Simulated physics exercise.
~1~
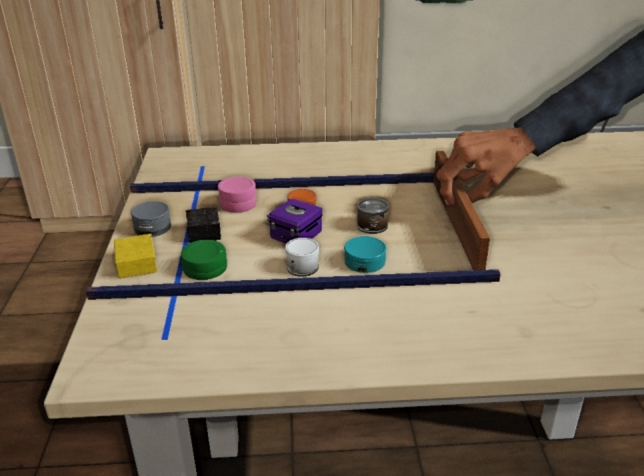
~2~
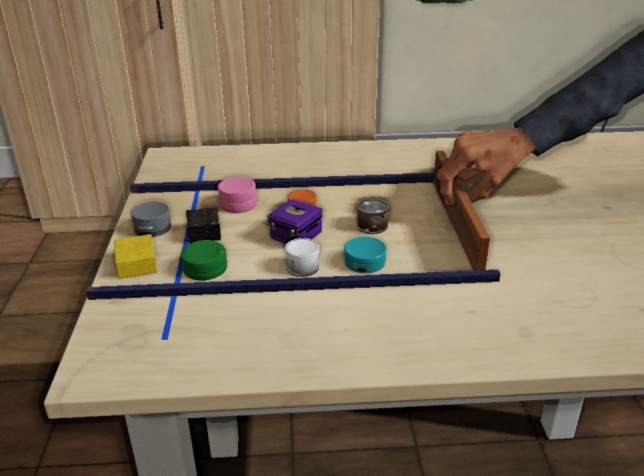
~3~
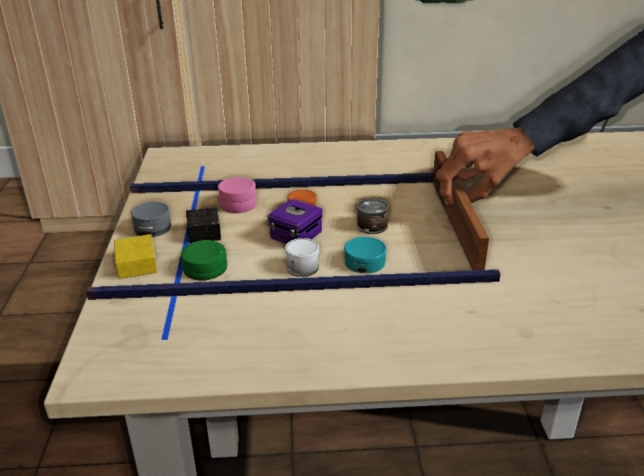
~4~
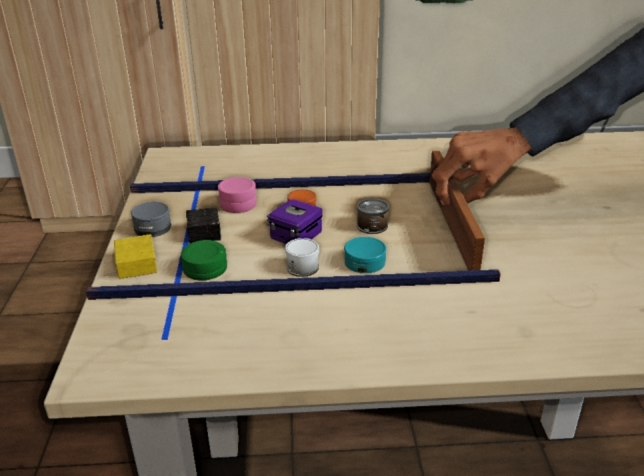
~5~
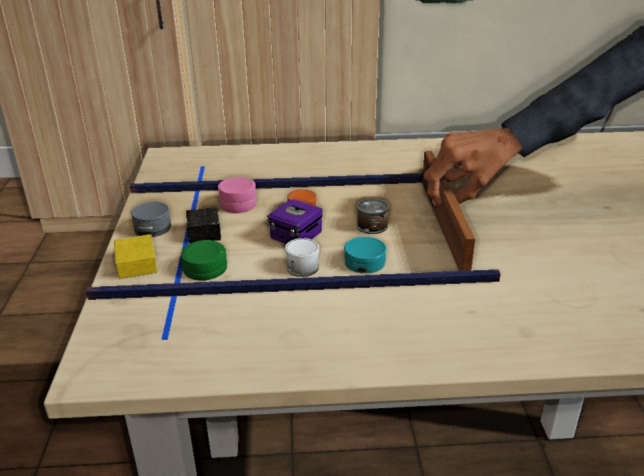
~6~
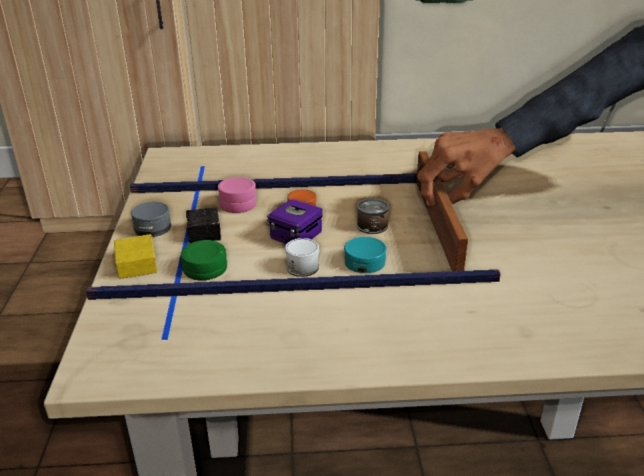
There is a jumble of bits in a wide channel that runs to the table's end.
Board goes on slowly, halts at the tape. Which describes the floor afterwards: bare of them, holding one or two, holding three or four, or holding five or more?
Drops: A single one or a pair.
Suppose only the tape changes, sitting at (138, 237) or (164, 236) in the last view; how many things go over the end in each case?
Well, you'd get 6 the first time and 3 the second time.
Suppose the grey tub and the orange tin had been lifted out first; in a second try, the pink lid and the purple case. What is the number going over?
It would be 1 and 2.
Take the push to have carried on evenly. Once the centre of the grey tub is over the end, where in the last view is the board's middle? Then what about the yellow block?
The middle is at (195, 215) when it's the grey tub, and at (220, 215) when it's the yellow block.
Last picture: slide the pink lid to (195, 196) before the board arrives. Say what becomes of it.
From that start, the object then is safe.
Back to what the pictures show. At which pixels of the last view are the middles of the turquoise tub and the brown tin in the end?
Okay, so first (158, 267), and next (172, 221).
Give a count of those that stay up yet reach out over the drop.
The overhang total is 1.
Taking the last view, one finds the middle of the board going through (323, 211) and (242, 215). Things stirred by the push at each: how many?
Answer - first 4, then 9.
Soon after, none off yet; yellow block at rest near (135, 256); grey tub at rest near (151, 220); black block at rest near (203, 225).
By the end, the number that fall off is one or two; fallen, grey tub and yellow block.
